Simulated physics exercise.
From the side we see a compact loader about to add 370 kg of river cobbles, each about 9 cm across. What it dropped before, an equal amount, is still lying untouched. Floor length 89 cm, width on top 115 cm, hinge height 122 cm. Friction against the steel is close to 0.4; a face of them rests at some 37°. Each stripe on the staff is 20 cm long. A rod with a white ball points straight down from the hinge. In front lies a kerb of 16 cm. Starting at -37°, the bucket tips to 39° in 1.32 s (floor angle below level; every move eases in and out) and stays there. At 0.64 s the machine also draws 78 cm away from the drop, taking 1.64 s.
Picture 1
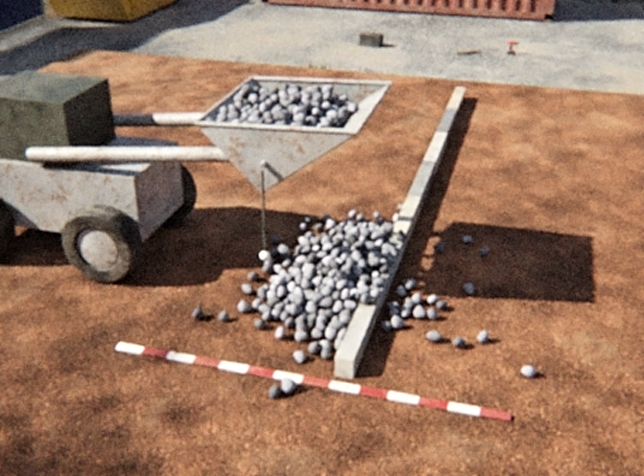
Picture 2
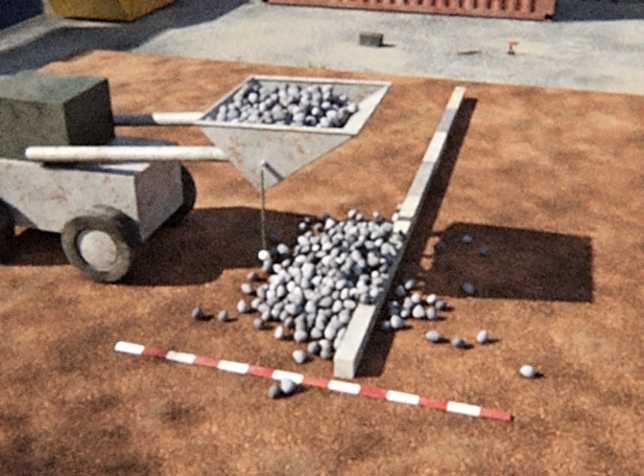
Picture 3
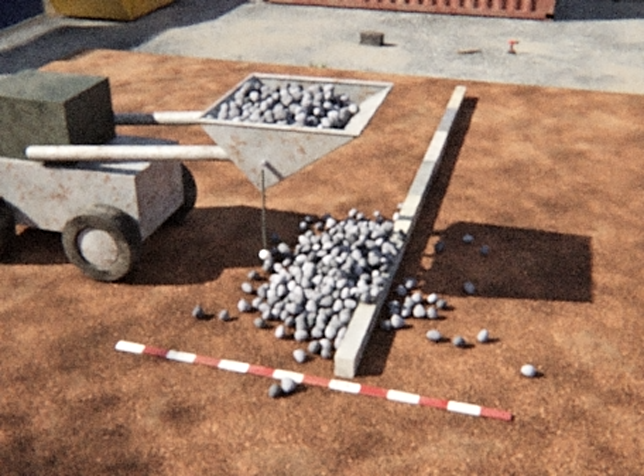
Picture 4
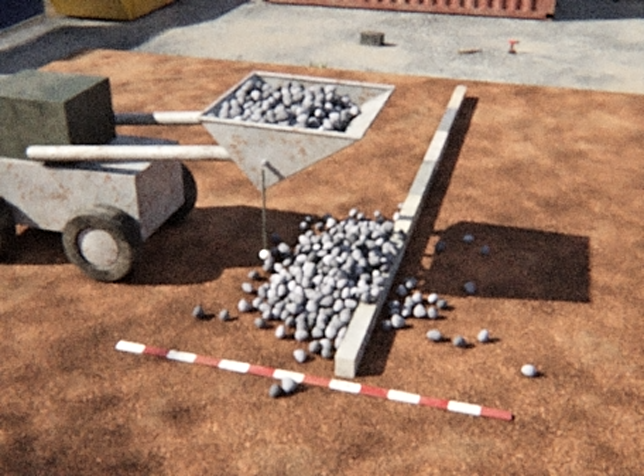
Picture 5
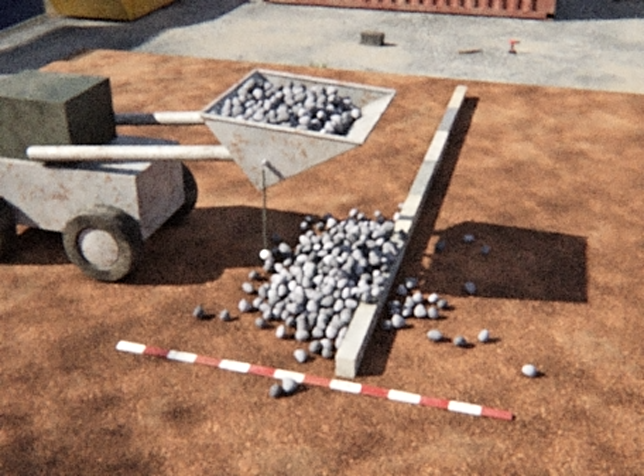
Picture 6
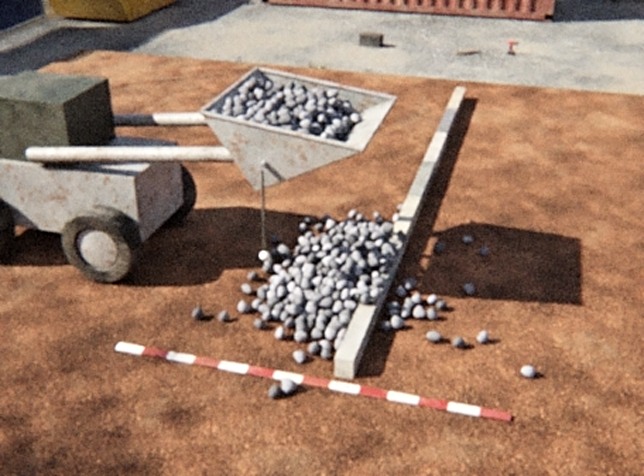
A loader slowly tilts its bucket of grey stones slightly forward above a still stone pile.
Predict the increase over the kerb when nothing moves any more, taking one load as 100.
Some 13 per cent is added.
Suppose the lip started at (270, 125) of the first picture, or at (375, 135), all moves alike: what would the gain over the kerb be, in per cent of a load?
About 0 and 30 per cent.
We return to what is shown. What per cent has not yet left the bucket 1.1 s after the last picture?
It holds some 35 per cent.
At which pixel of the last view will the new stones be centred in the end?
Near (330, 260).
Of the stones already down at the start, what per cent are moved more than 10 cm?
Roughly 15 per cent of them.
Then, 0.7 s after the last picture the floor is at 27°; in per cent of one load, 97 in the bucket, 98 on this side of the kerb, 5 over the kerb; the foremost stones are at (470, 305).
Then, 1.1 s after the last picture the floor is at 39°; in per cent of one load, 33 in the bucket, 160 on this side of the kerb, 7 over the kerb; the foremost stones are at (470, 305).
Then, 2.4 s after the last picture the floor is at 39°; in per cent of one load, 0 in the bucket, 182 on this side of the kerb, 18 over the kerb; the foremost stones are at (512, 301).
Then, 5.1 s after the last picture the floor is at 39°; in per cent of one load, 0 in the bucket, 182 on this side of the kerb, 18 over the kerb; the foremost stones are at (512, 301). Net gain over the kerb, 13.
